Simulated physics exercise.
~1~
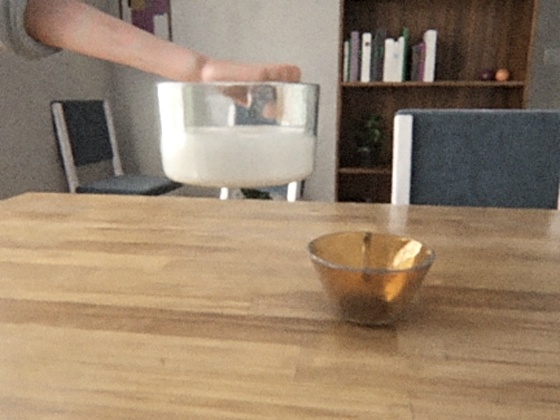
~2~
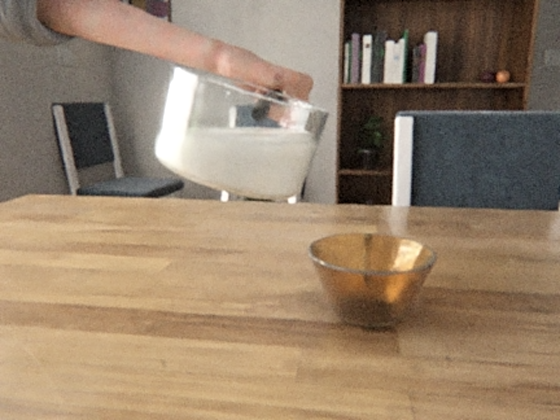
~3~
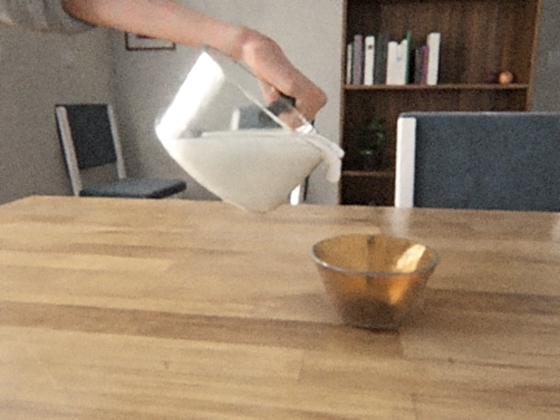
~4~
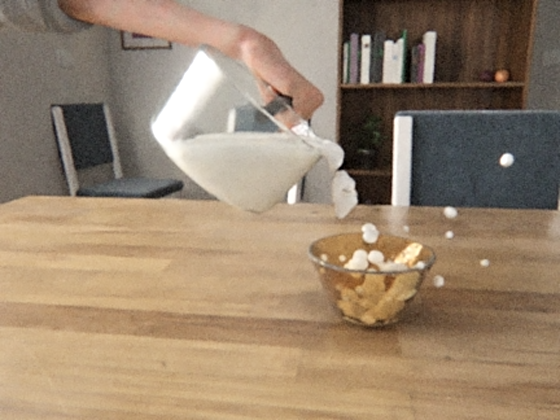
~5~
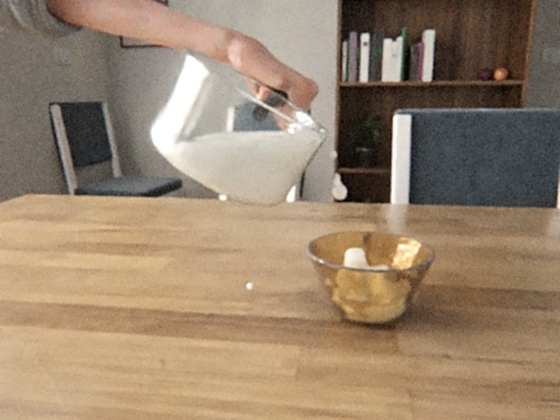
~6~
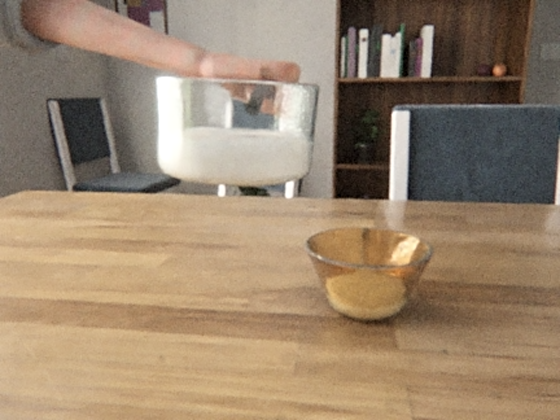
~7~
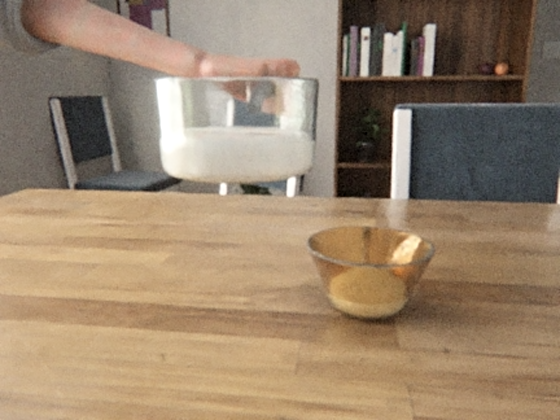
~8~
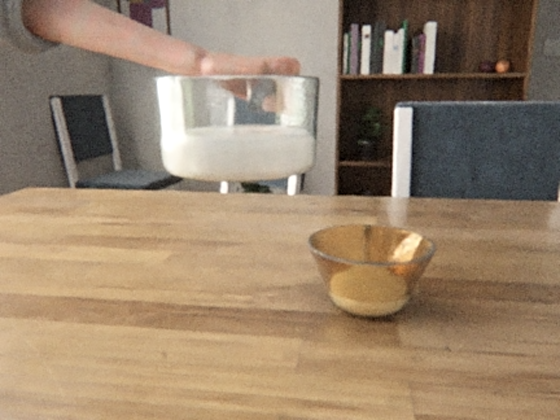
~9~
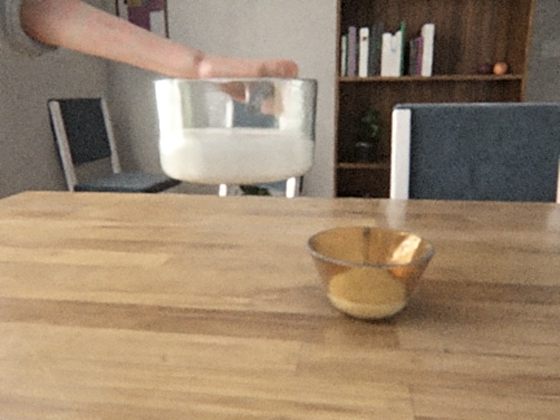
Hand tilting a glass pan of milk over a small amber cup, pouring some in with splashes, then levelling the pan again.
